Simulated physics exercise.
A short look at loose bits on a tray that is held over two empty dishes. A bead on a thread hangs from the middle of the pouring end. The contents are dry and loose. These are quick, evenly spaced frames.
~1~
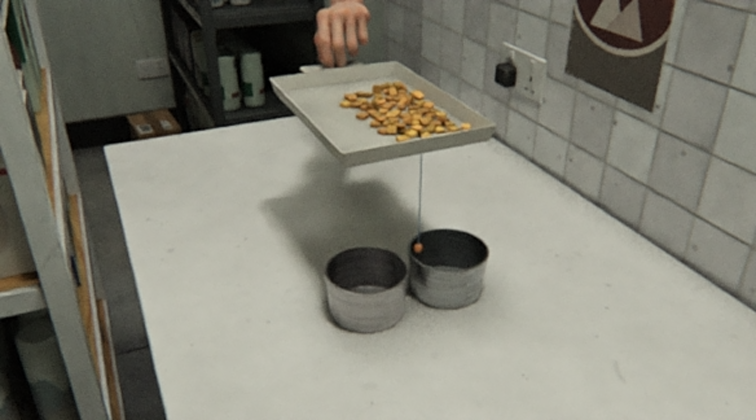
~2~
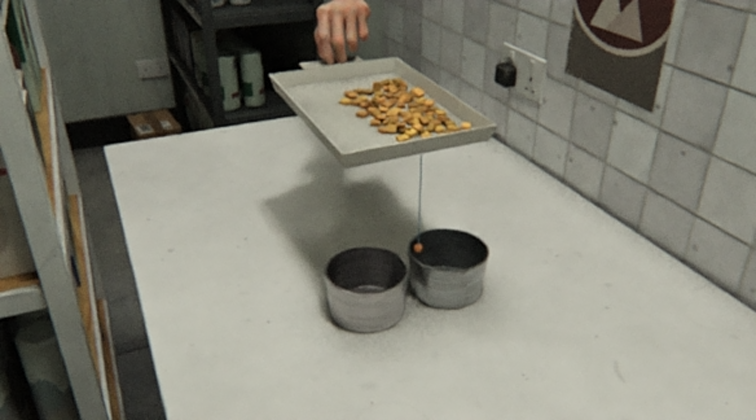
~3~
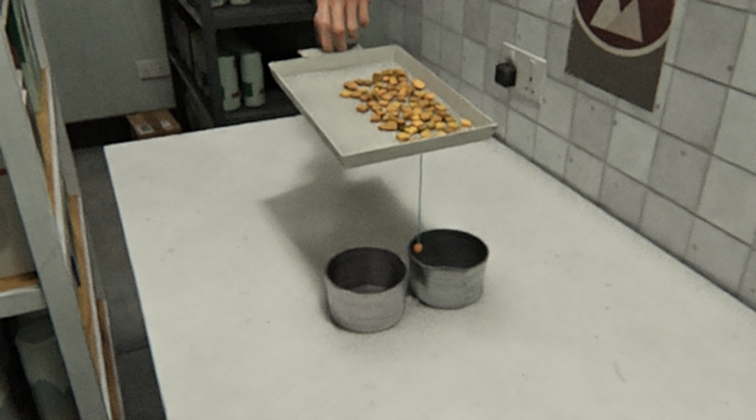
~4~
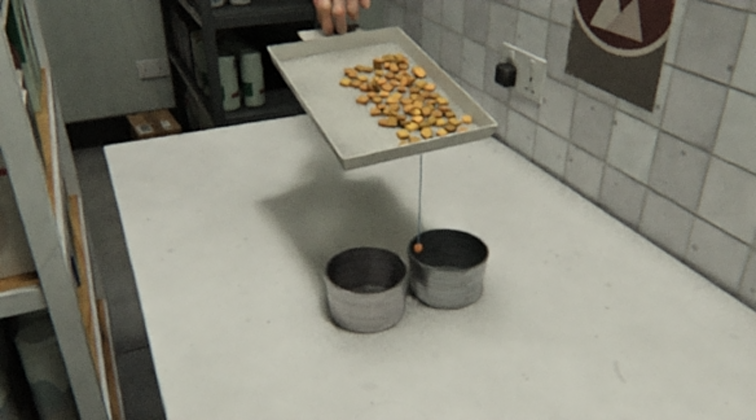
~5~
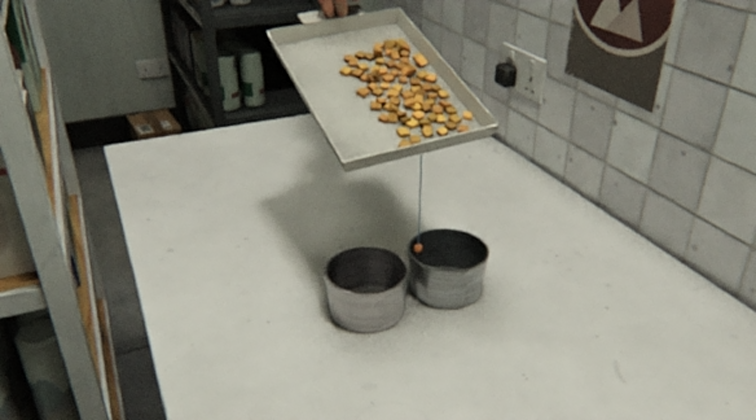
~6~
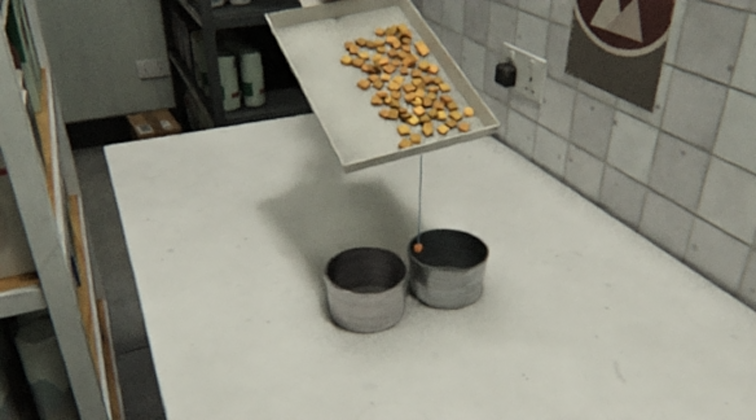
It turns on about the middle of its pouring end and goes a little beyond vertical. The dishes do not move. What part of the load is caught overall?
The two hold less than half of the load.
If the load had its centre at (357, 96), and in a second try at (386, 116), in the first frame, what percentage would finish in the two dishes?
About 40 and 30 per cent.
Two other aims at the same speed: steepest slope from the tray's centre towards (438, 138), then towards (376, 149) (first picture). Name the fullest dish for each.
At the first place the right-hand dish, at the second the left dish.
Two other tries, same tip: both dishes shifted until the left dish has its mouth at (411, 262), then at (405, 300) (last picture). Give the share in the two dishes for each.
First some 30, then 70 per cent.
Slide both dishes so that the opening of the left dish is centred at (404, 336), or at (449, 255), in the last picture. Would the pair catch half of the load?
One: Not half. Two: Under half.
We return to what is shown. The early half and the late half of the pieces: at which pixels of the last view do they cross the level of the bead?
The first part at (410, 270); the rest at (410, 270).
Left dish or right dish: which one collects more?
Fuller: The dish on the left.
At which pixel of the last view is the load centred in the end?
Near (406, 328).
Shortly afterwards, tray tipped steeply; all but a few on the tray; only a few in the air.
Next, tray tipped past a quarter turn; near a third on the tray; a little in the left dish; near a quarter outside both; near a third in the air.
Some moments later, tray tipped past a quarter turn; near a third in the left dish; near two thirds outside both.
In the end, tray tipped past a quarter turn; near a third in the left dish; none at all in the right dish; near two thirds outside both.
